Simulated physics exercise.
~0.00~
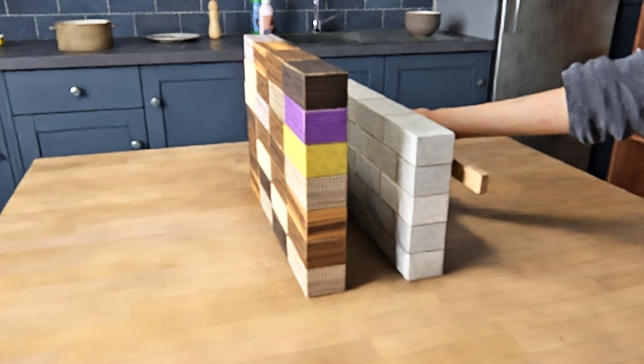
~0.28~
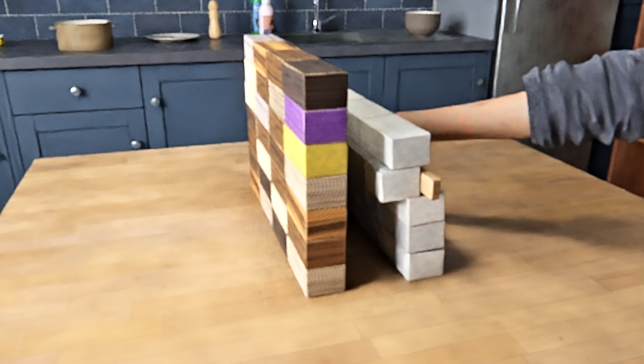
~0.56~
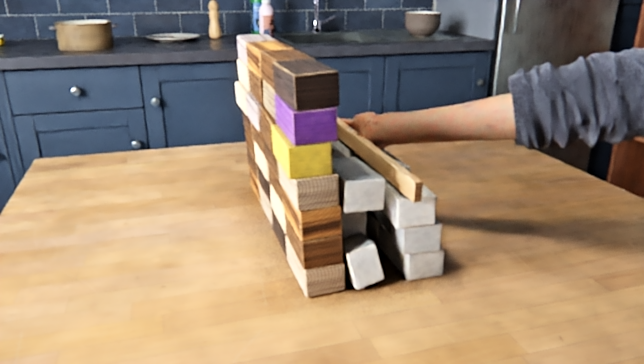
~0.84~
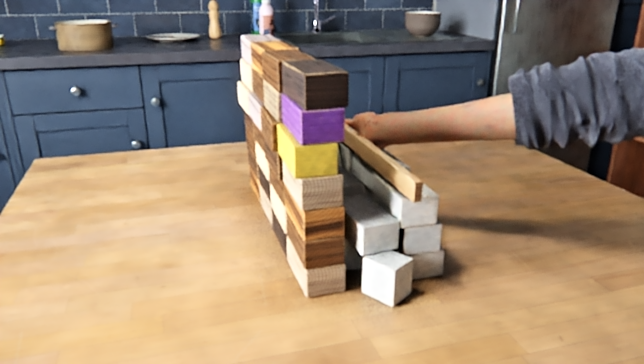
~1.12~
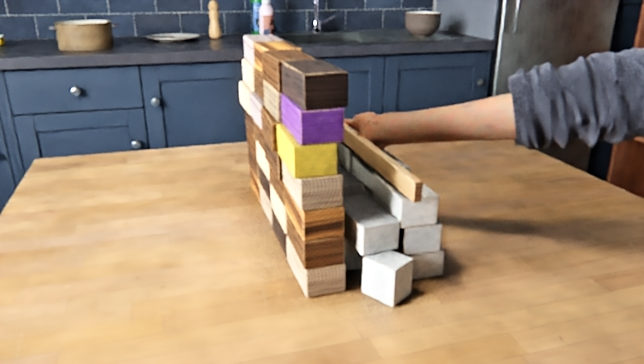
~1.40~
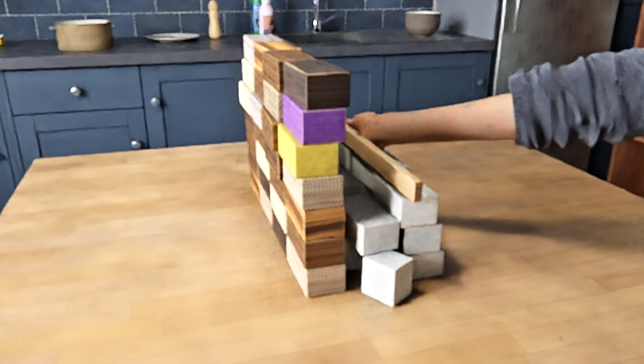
The footage shows a hand pushing a wooden batten leftward into a pale block wall, which breaks apart and slumps against a brown wooden wall beside it. The wooden wall shifts slightly but stays standing, its purple and yellow blocks still up, as the pale blocks settle.
